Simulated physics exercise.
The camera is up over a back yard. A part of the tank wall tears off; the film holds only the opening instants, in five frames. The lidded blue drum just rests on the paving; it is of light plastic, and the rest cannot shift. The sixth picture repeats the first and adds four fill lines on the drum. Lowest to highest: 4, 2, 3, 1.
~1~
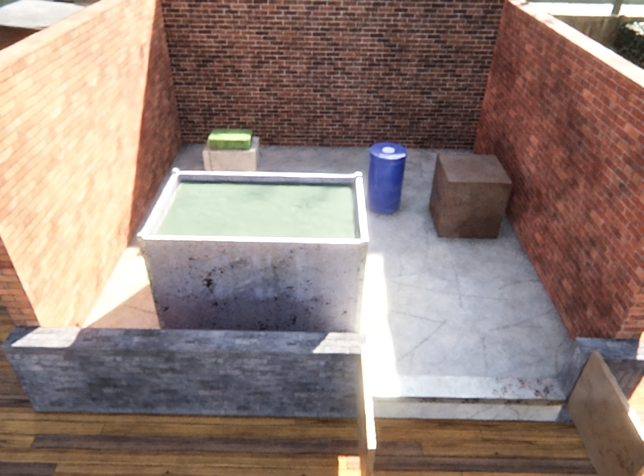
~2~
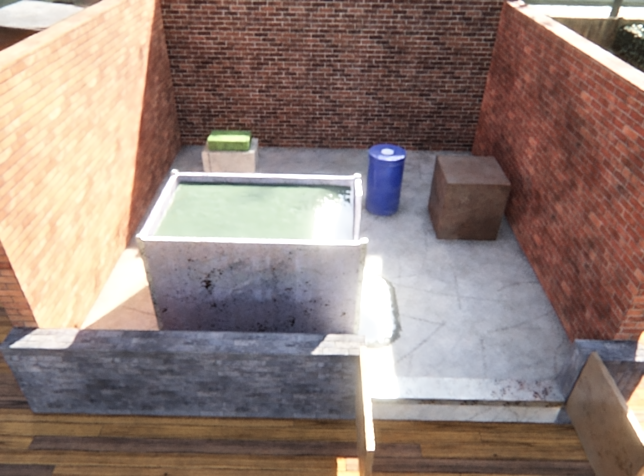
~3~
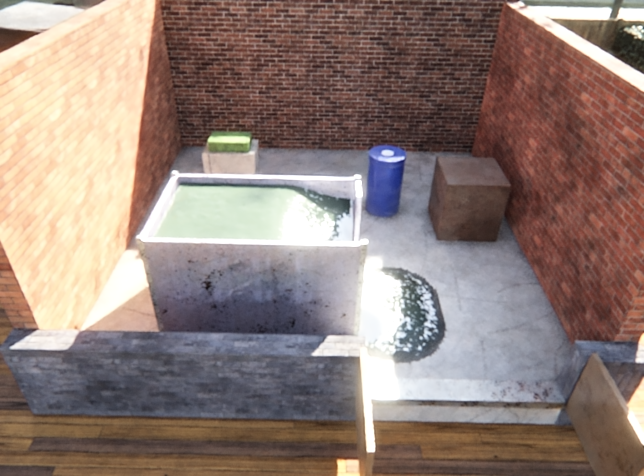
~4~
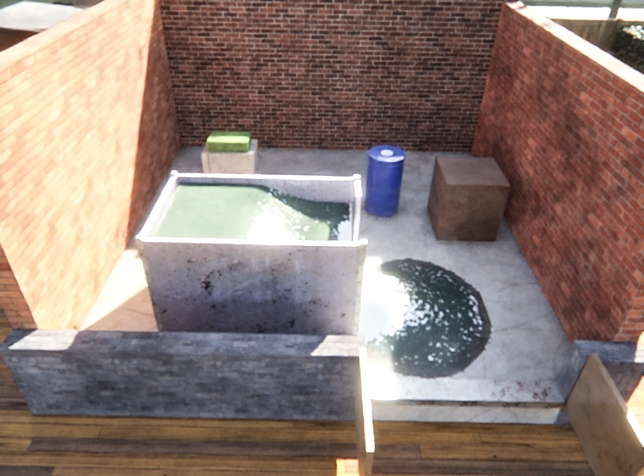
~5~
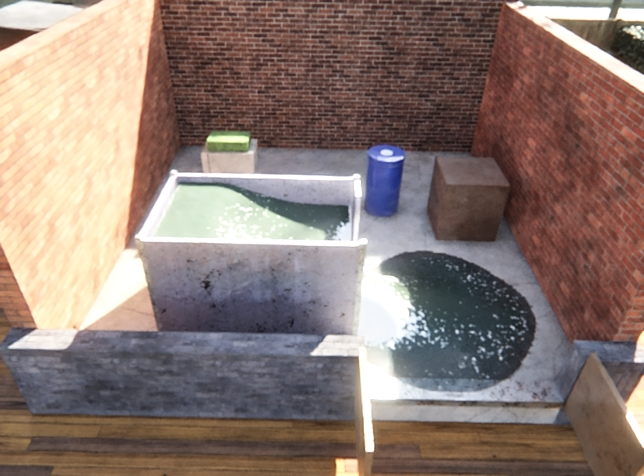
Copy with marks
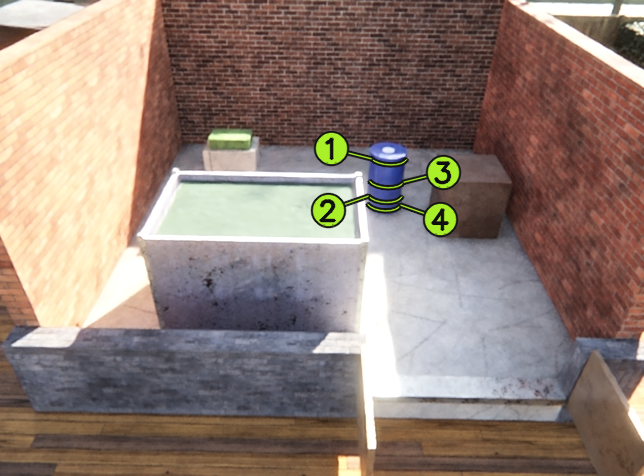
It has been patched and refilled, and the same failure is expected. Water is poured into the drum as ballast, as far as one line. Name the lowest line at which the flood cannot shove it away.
That is mark 4.
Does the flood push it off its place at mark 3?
No, that is safe.
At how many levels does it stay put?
All of them.
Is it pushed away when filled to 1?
No, that is safe.
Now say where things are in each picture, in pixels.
Lid of the blue drum at (389, 150); tank full, its middle at (262, 210); open gate at (470, 339), in the first frame.
In the second frame, 2 % of the ground wet, in view closest to the drum at (374, 275).
In the third frame, 5 % of the ground wet, in view closest to the drum at (398, 271).
In the fourth frame, 9 % of the ground wet, in view closest to the drum at (407, 264).
Lid of the blue drum at (387, 153); 14 % of the ground wet, in view closest to the drum at (405, 258), in the fifth frame.
On the marked copy, 1 at (390, 164); 2 at (386, 202); 3 at (387, 187); 4 at (385, 210); from the bottom up 4, 2, 3, 1.
With 1, it does not move.
With 2, it does not move.
With 3, it does not move.
With 4, it does not move.
